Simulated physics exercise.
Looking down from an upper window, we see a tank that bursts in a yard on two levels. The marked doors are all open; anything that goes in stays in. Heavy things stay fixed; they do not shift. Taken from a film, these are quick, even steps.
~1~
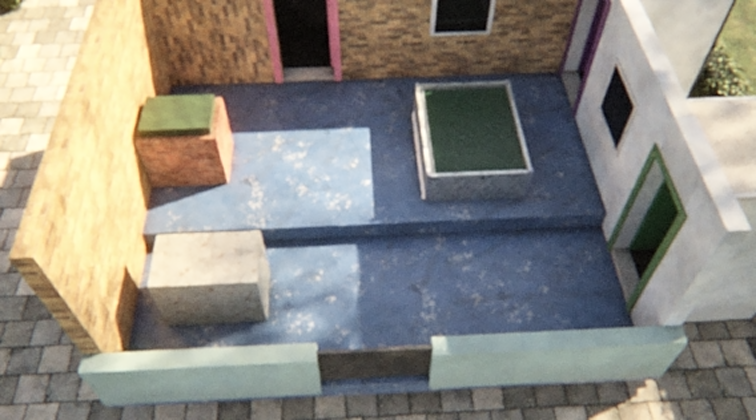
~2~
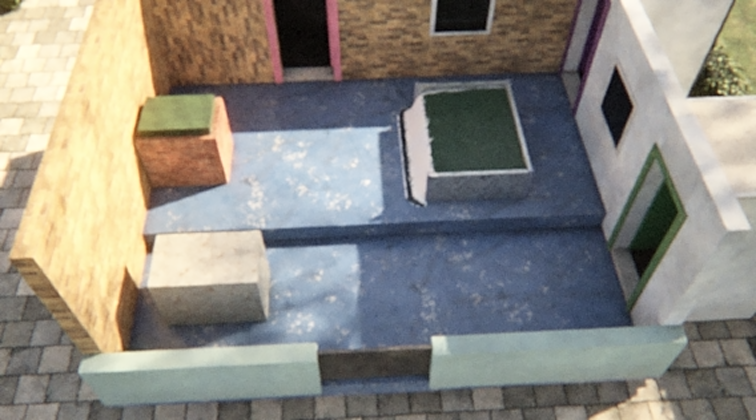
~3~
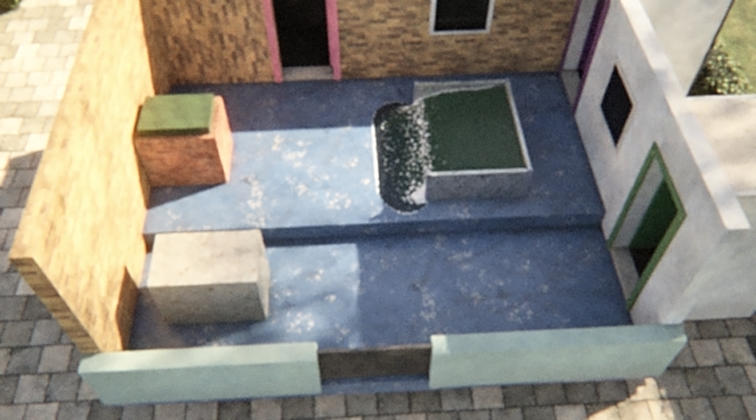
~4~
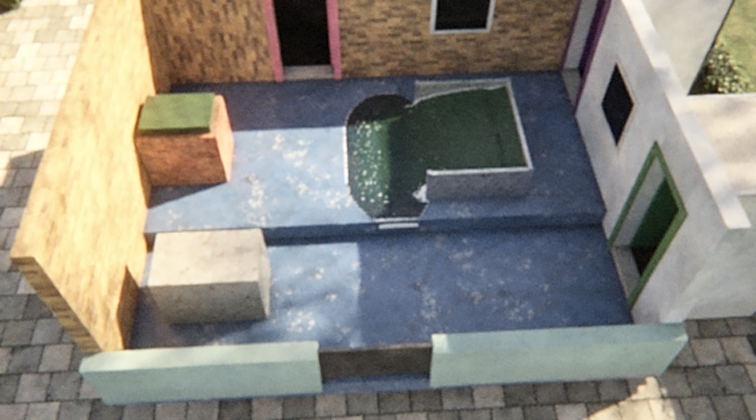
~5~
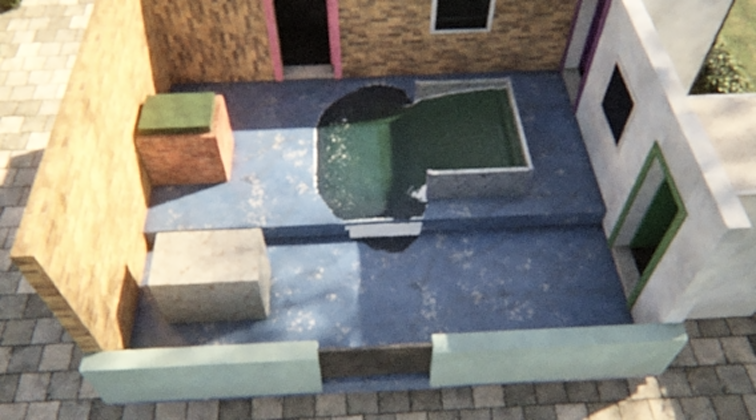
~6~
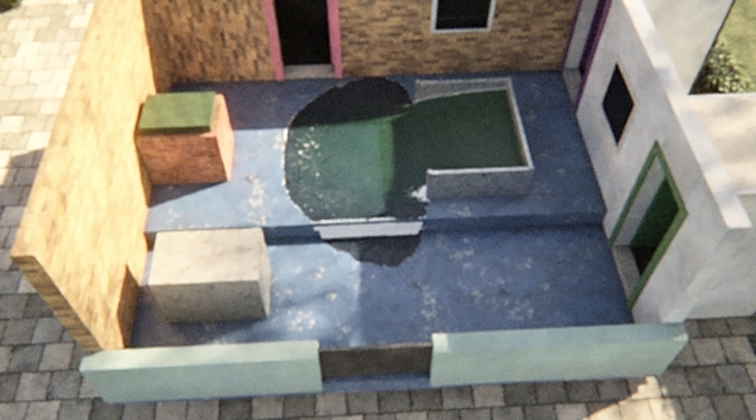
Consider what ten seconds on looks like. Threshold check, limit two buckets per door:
Purple door under; pink door under; green door under.
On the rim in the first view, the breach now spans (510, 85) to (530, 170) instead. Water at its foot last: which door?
Go with the pink one.
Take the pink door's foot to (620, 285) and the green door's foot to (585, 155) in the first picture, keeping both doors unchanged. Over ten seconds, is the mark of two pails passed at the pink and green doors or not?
Note: Pink door remains short of it; green door remains short of it.
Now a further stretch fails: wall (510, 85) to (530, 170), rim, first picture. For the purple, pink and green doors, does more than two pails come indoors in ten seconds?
Result: Purple goes past the limit; pink remains beneath it; green remains beneath it.
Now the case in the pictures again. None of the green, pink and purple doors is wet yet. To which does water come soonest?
My pick is the pink one.
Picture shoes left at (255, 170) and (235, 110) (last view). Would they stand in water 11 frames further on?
In order: Swamped and swamped.
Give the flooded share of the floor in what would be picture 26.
About 50 per cent.
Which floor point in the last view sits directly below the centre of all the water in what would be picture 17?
About (331, 157).
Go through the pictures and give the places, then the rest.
In the first picture, the open tank at (470, 129) is whole and still.
In the second picture, the front is at (418, 201), out from the gap at (424, 145).
In the third picture, the front is at (403, 208), out from the gap at (423, 146).
In the fourth picture, the front is at (380, 214), out from the gap at (424, 146).
In the fifth picture, water pours out at (424, 146) and has run to (325, 118).
In the sixth picture, the front is at (295, 195), out from the gap at (424, 146).
A moment on, water covers 35 % of the floor; the purple door not reached, the pink door wet at the sill, nothing in, the green door not reached.
Next, water covers 45 % of the floor; the purple door not reached, the pink door wet at the sill, nothing in, the green door not reached.
Then, water covers 50 % of the floor; the purple door not reached, the pink door wet at the sill, nothing in, the green door not reached.
Later, water covers 65 % of the floor; the purple door not reached, the pink door wet at the sill, nothing in, the green door not reached.
In the end, water covers 85 % of the floor; the purple door wet at the sill, nothing in, the pink door wet at the sill, nothing in, the green door under two buckets in.
